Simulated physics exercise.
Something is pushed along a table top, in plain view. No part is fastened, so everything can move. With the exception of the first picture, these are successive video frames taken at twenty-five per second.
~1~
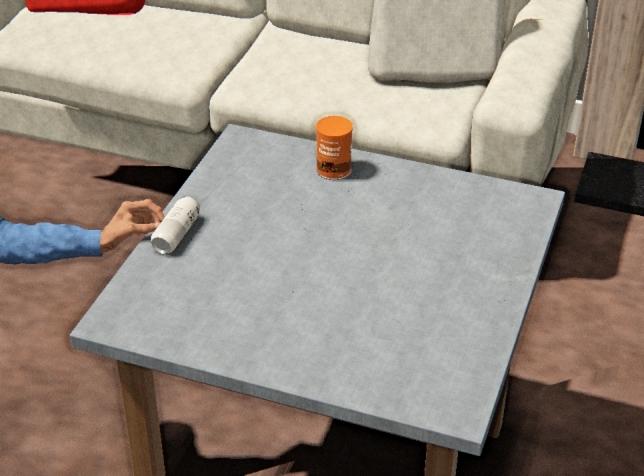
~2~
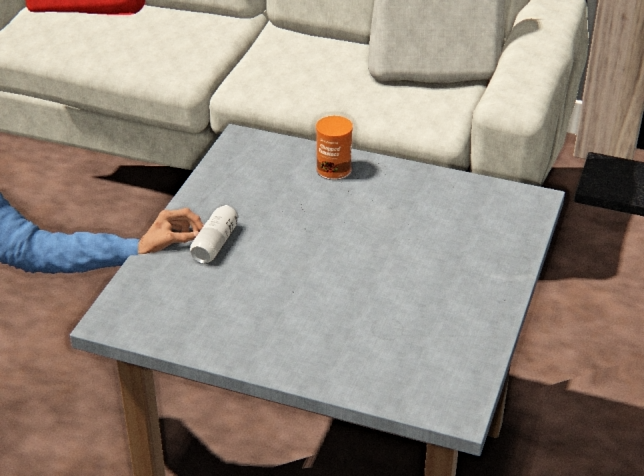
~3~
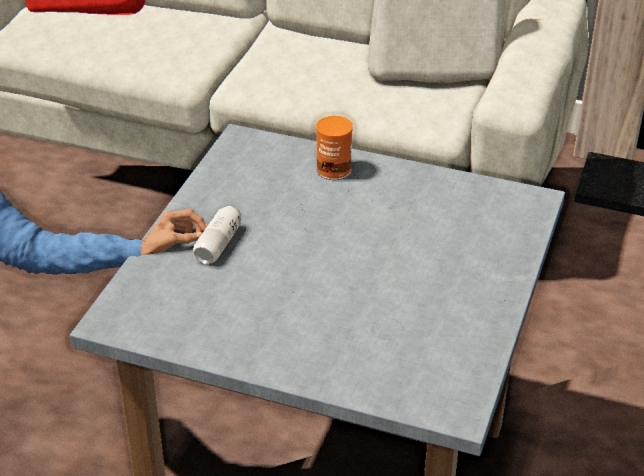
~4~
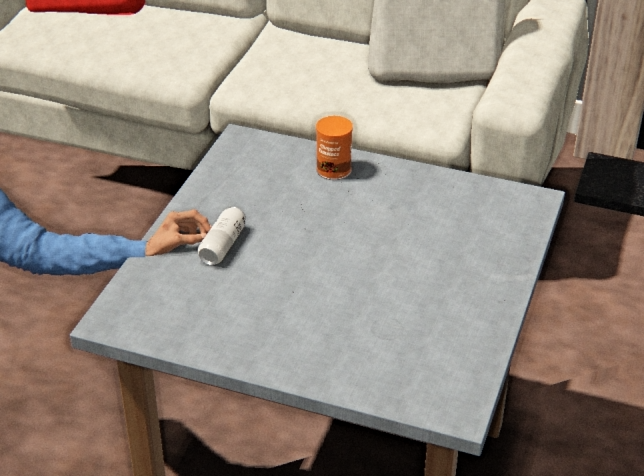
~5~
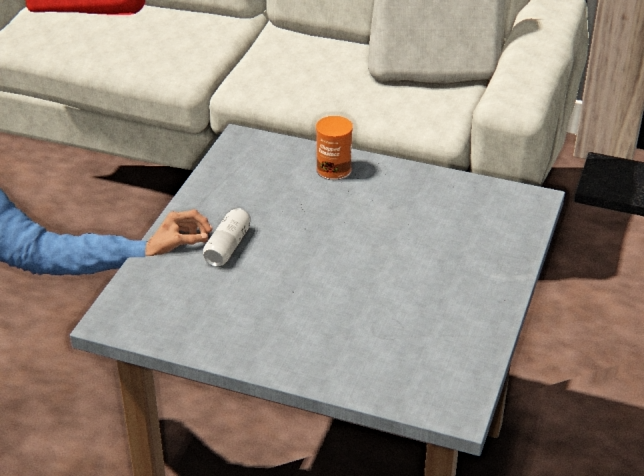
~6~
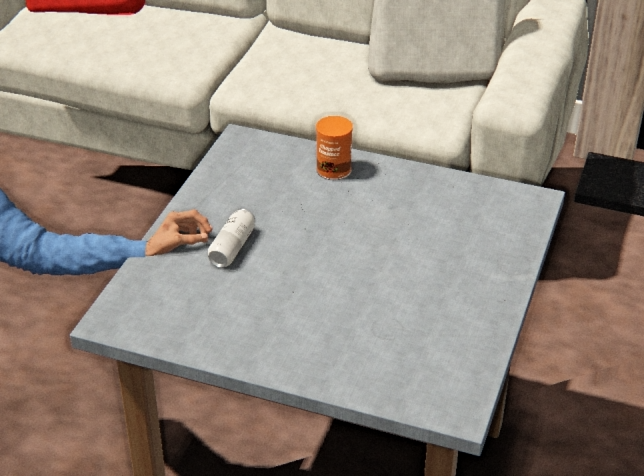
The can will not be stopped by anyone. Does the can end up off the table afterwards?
No, it stays on the table.
Then, 0.10 s on from there, white can shifted about its own width near (242, 240).
Then, 0.30 s on from there, white can shifted about its own width near (254, 243).
In the end, moved from the start, white can. At the end, from the last picture's camera, white can near (256, 243).
